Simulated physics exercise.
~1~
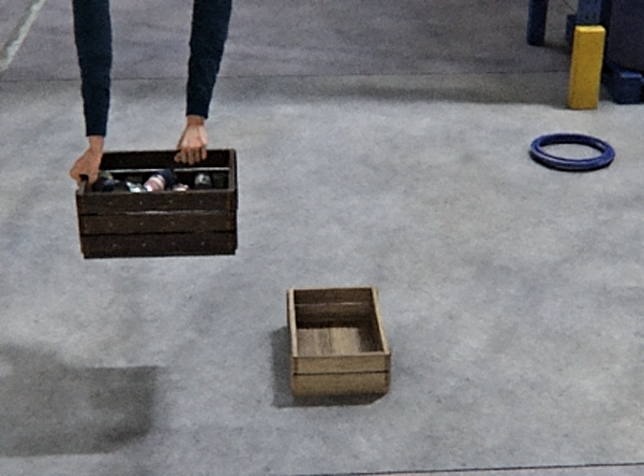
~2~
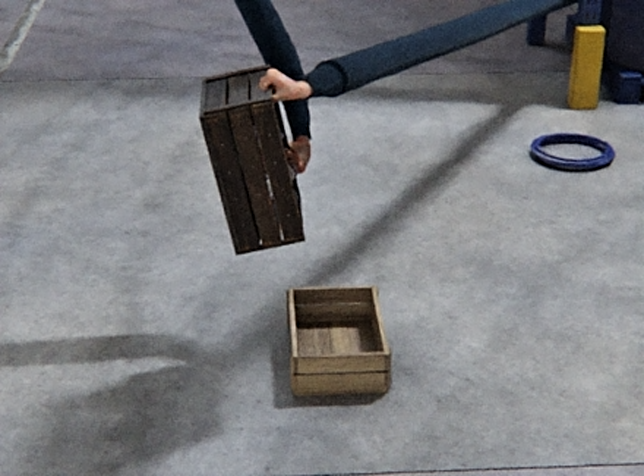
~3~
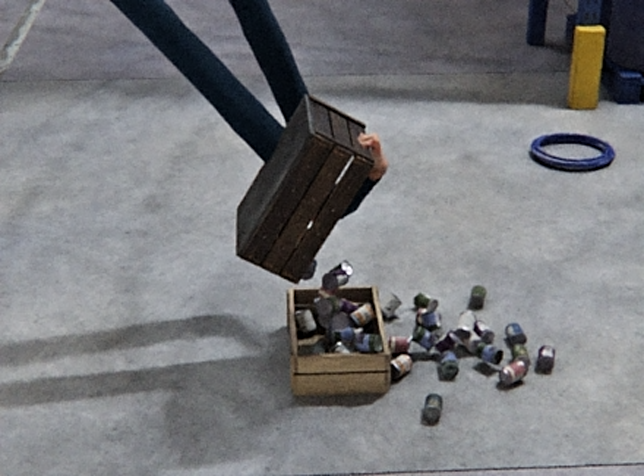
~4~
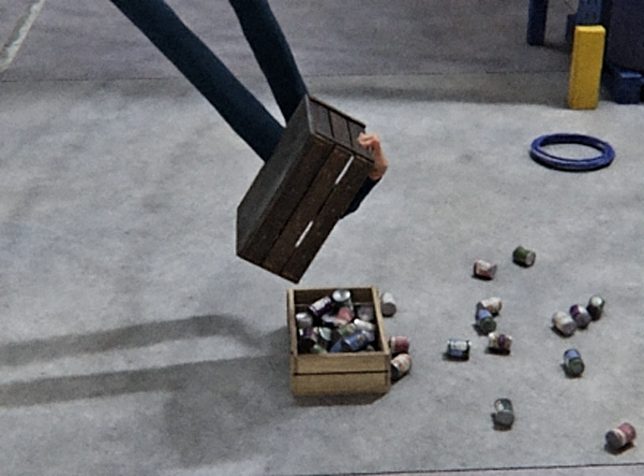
Two hands held a dark wooden crate of small tins above an empty wooden tray and tipped it steeply over, pouring them out; many landed in the tray, while others bounced and rolled across the floor, mostly to the right.
